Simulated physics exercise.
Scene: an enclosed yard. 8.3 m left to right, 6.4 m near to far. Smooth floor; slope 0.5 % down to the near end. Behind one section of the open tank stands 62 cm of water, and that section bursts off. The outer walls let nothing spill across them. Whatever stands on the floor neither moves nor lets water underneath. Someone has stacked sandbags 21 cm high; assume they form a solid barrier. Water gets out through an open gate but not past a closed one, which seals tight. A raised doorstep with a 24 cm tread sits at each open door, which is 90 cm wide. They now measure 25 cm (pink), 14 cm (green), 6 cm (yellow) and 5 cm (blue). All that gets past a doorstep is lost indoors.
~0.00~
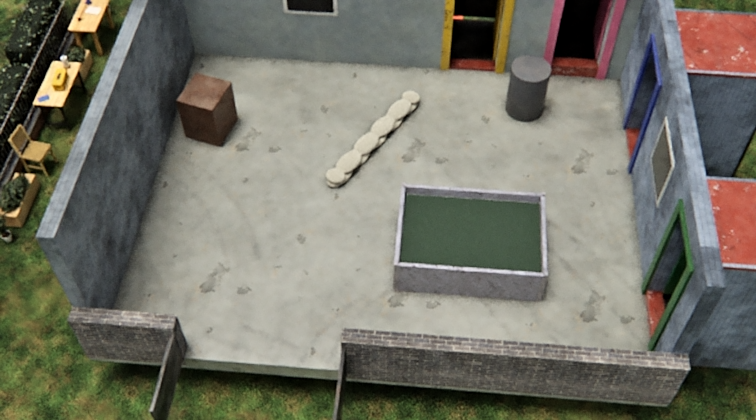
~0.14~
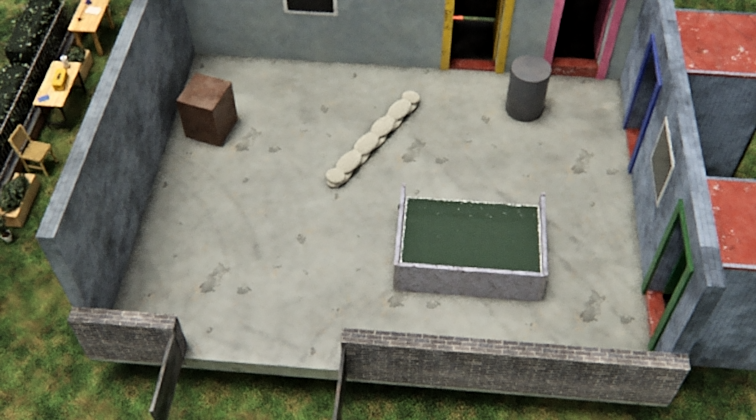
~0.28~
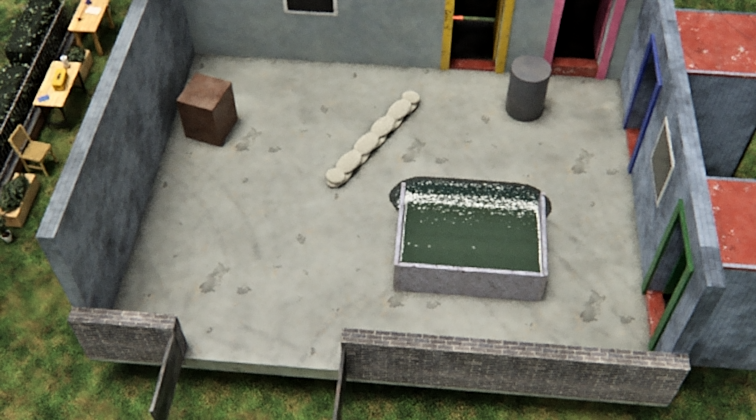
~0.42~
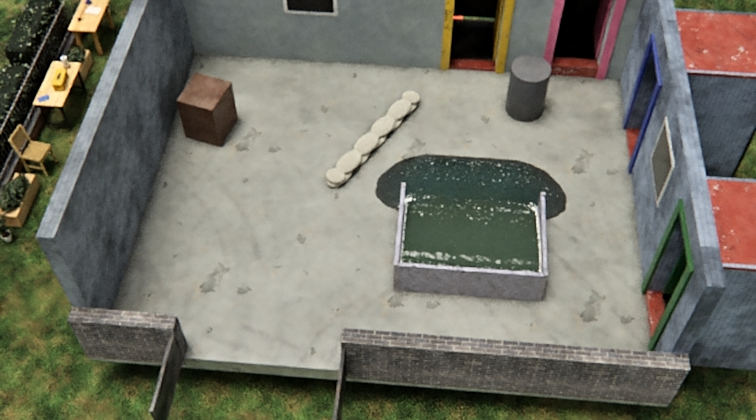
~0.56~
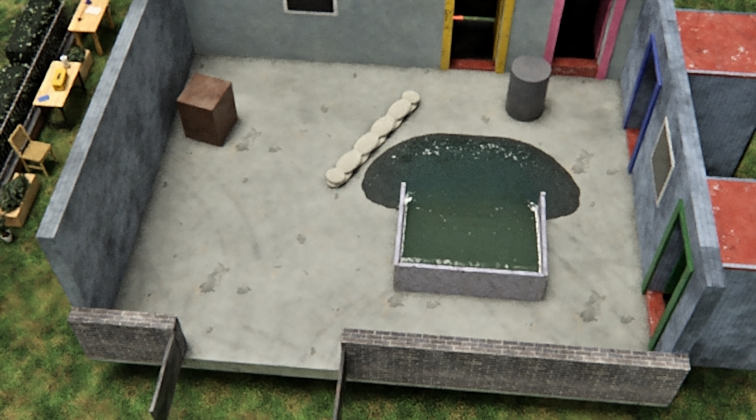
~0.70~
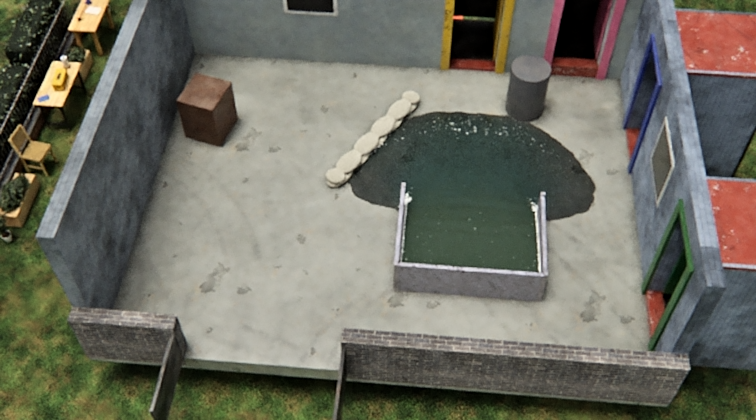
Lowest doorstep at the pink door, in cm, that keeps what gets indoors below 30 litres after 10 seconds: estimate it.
My estimate is 11.5 cm.
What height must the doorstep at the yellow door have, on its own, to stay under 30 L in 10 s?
For the yellow door, about 28 cm.
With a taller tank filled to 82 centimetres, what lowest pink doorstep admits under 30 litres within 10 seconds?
Then around 16 centimetres.
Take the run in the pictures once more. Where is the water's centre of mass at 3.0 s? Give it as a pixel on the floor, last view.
At about (484, 147).
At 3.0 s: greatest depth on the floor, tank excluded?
22 cm.
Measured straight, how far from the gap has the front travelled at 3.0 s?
The front is some 5.4 m out.
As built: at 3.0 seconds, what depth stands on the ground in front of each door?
Depths in cm - pink: 18, green: 0, yellow: 23, blue: 8.
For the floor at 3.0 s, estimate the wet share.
Approximately 35 %.
After 1.4 s water covers 25 % of the floor, deepest (30 cm) near (517, 123); it has not reached the pink door.
After 3.0 s water covers 35 % of the floor, deepest (22 cm) near (470, 73); 18 cm at the pink door, 0 litres in over its 25 cm doorstep.
After 10.0 s water covers 75 % of the floor, deepest (10 cm) near (593, 376); 3 cm at the pink door, 0 litres in over its 25 cm doorstep.
At the pink door as built, the water arrived by 1.5 s and peaked near 18 cm at 3.0 s.
Run again over the same 10 s with other heights there, 44 litres in over 10 cm, 12 litres over 14 cm. The limit of 30 litres is kept from about 11.5 cm up.
